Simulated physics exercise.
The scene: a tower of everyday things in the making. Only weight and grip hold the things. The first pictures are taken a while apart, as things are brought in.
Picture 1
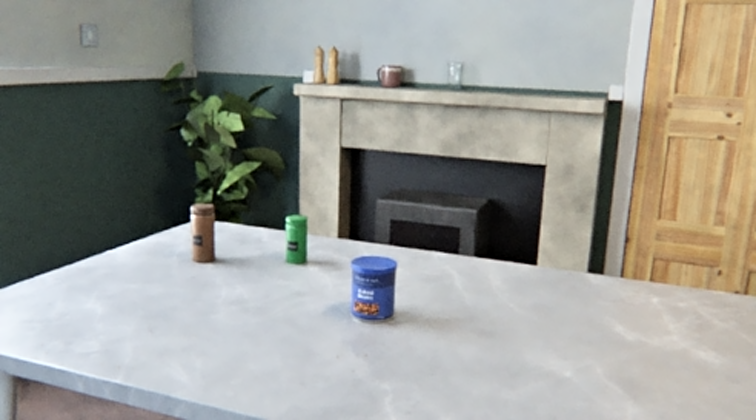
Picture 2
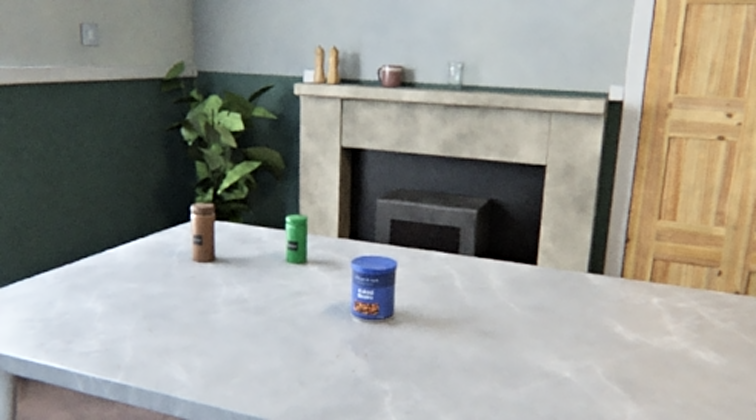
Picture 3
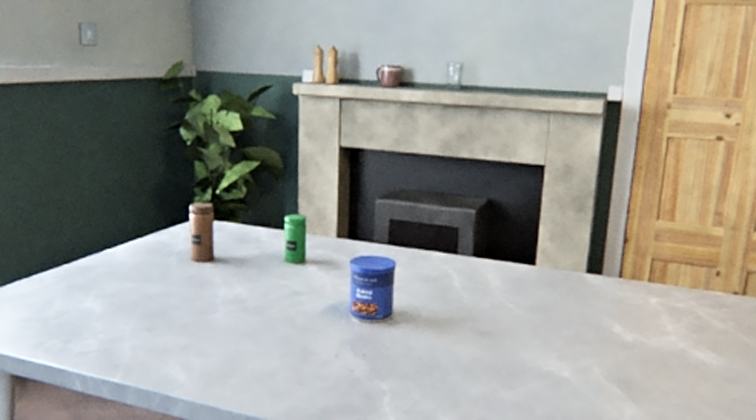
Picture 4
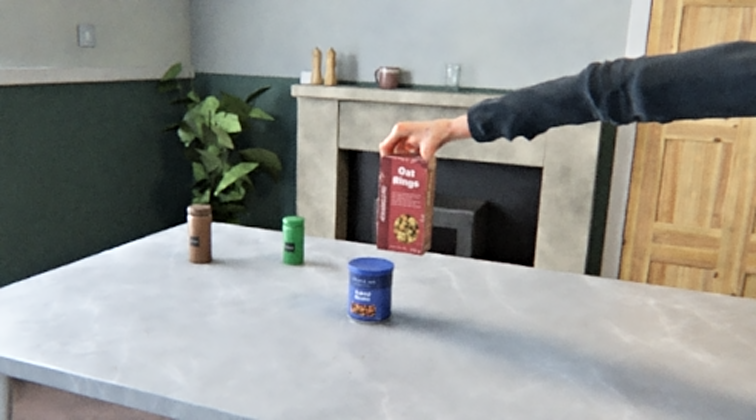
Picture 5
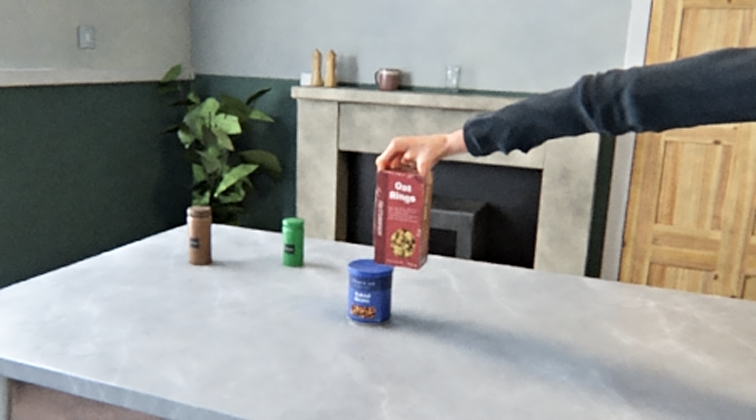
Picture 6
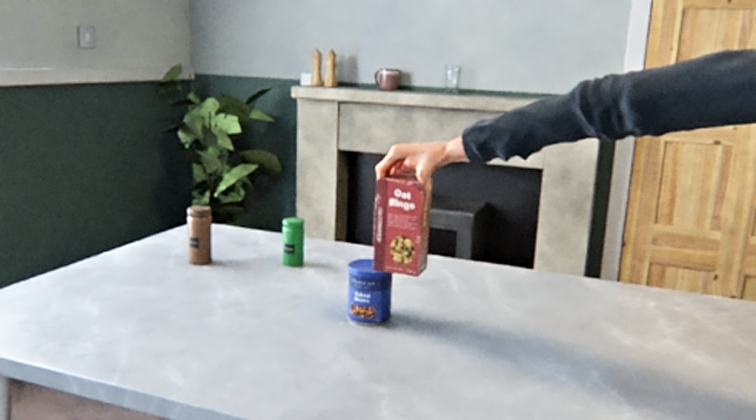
A hand in a dark sleeve reaches in from the right over a pale marble-topped table, seen from slightly above, with a stone fireplace, a leafy plant and a wooden door behind. A blue pot stands near the middle, with a brown shaker and a green shaker further back on the left. After a still start, the hand lowers a red carton onto the pot and keeps hold, while the view shifts very slightly.
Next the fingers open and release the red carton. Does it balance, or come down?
As it turns out, it gives way.
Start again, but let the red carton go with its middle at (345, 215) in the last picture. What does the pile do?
Then it loses its balance.
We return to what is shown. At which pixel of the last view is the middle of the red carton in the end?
Near (463, 311).
Then, 0.40 s on from there, red carton now fallen.
Then, 0.50 s on from there, things are still on the move.
In the end, fallen, red carton; the other 3 unmoved. At the end, from the last picture's camera, red carton near (463, 311). The pile loses its balance.
